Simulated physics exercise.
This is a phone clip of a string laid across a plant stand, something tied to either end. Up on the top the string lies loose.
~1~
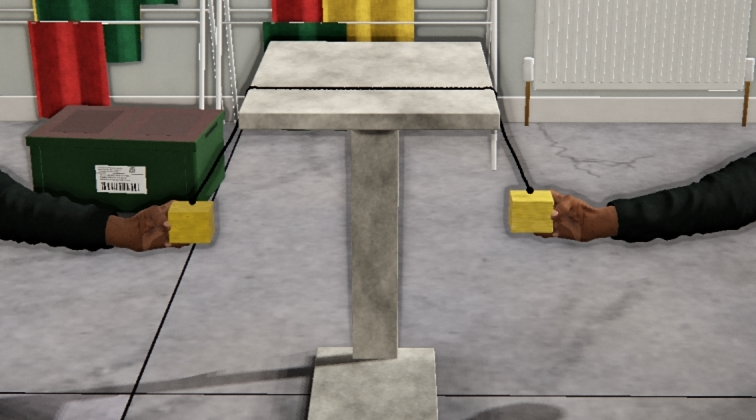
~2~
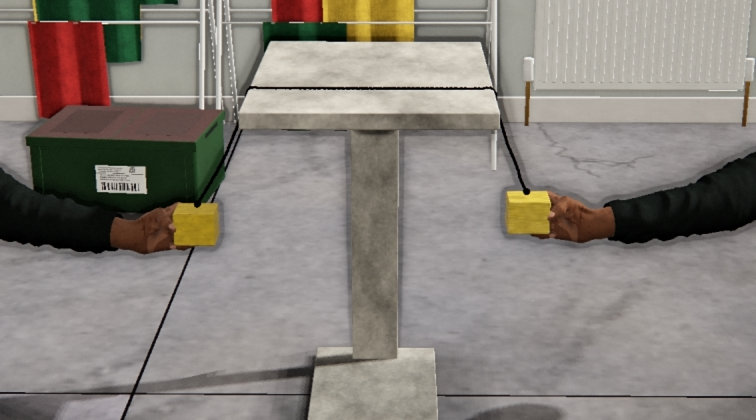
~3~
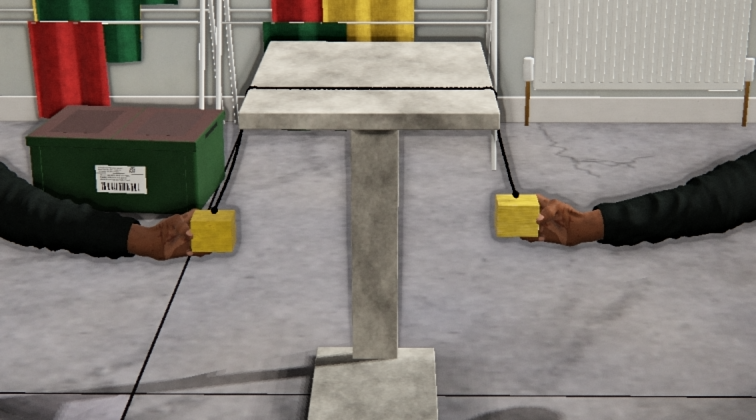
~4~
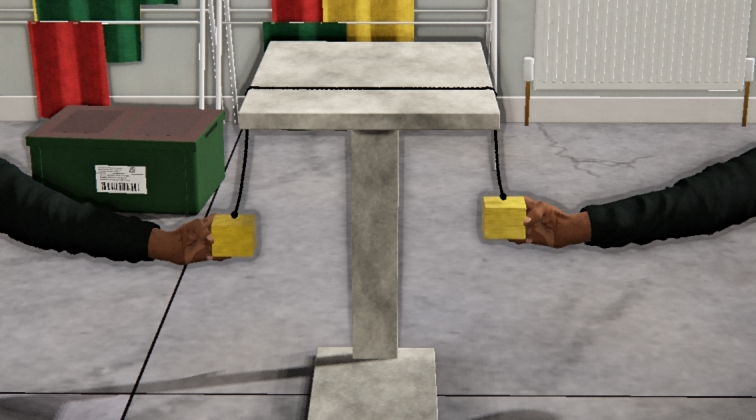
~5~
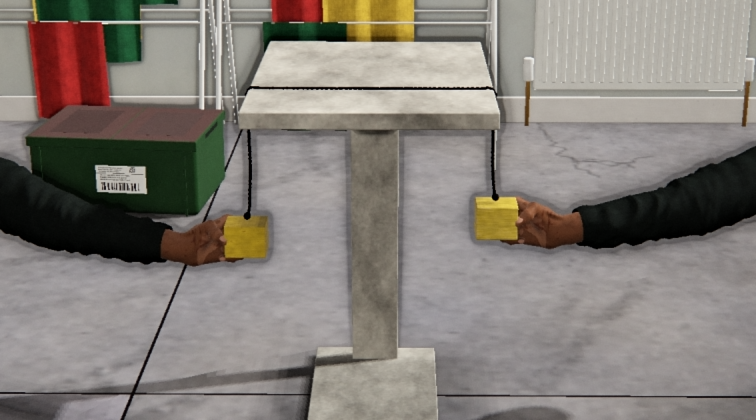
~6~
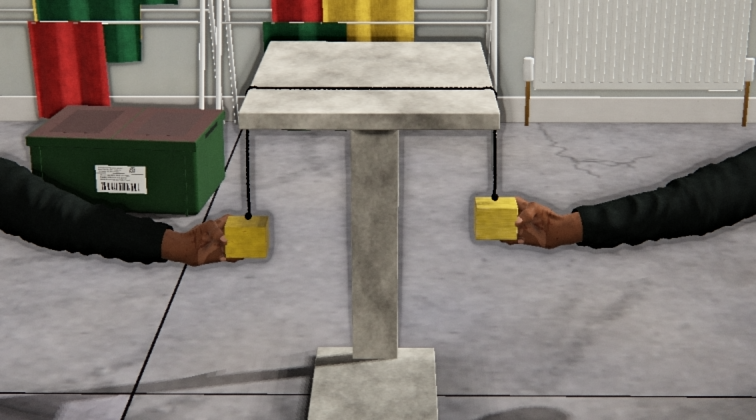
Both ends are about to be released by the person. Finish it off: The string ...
The string stays at rest.
Then, 0.32 s past the final frame, left block at the same height near (252, 237); right block at the same height near (491, 219).
Then, 0.88 s past the final frame, left block at the same height near (251, 237); right block at the same height near (494, 219).
When it is over, left block at the same height near (252, 237); right block at the same height near (495, 219). The string hangs still.
